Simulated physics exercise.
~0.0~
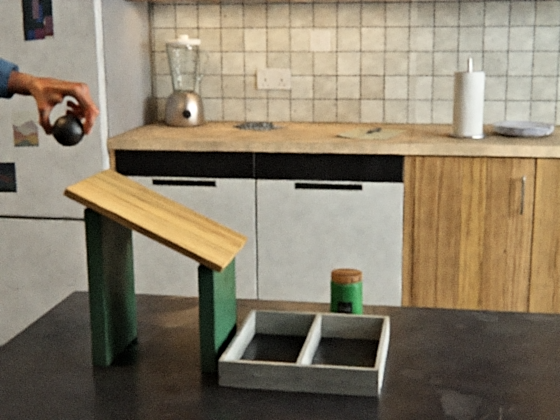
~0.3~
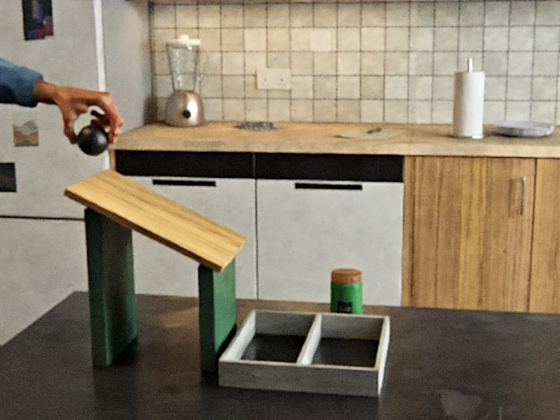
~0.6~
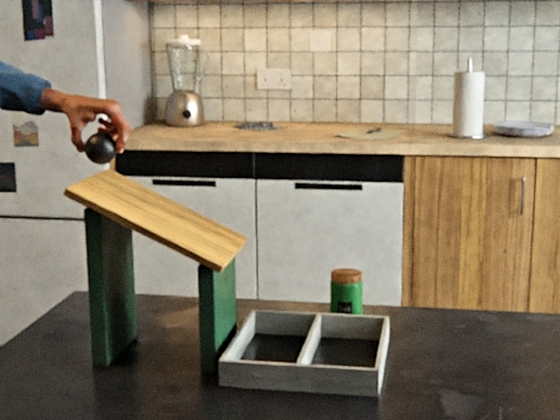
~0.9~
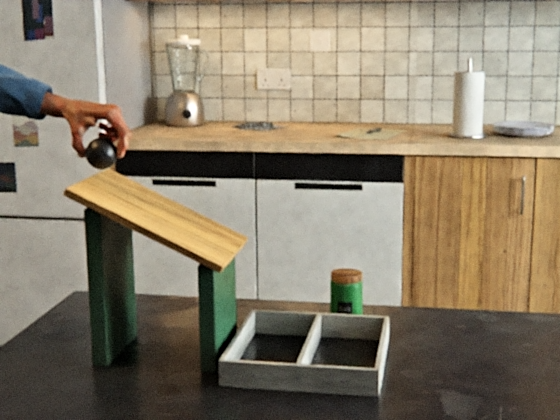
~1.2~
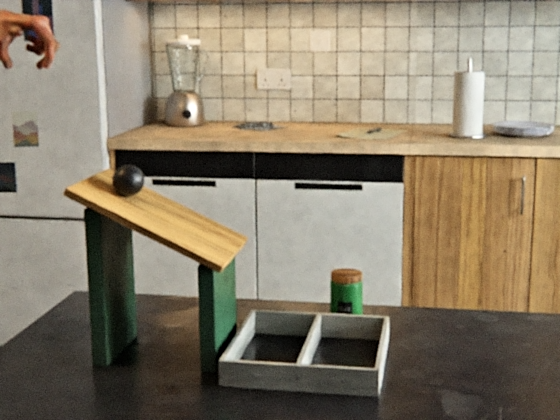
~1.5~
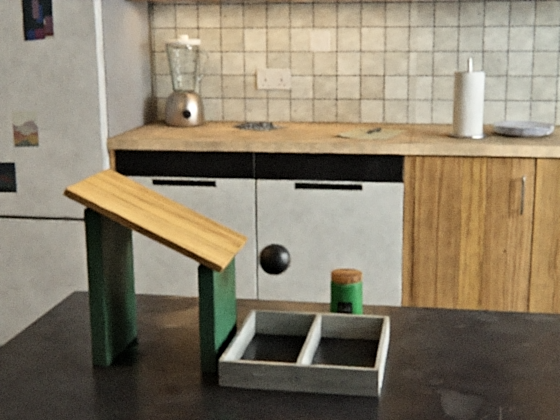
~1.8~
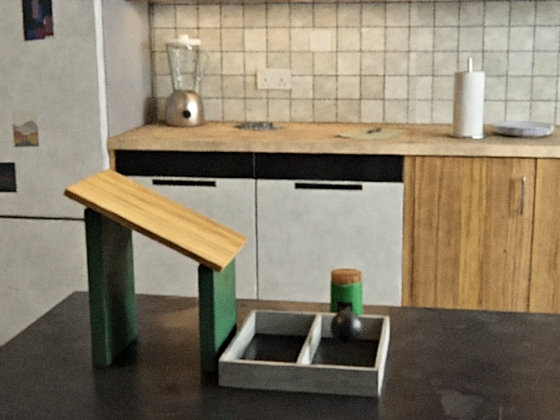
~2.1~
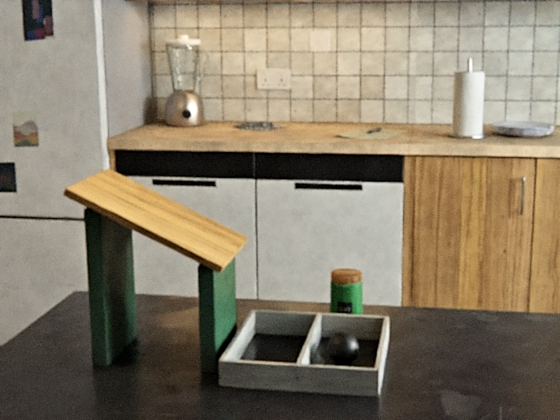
Black ball released by a hand onto a slanted wooden board, rolling down right, dropping off and landing in the tray's farther bay.
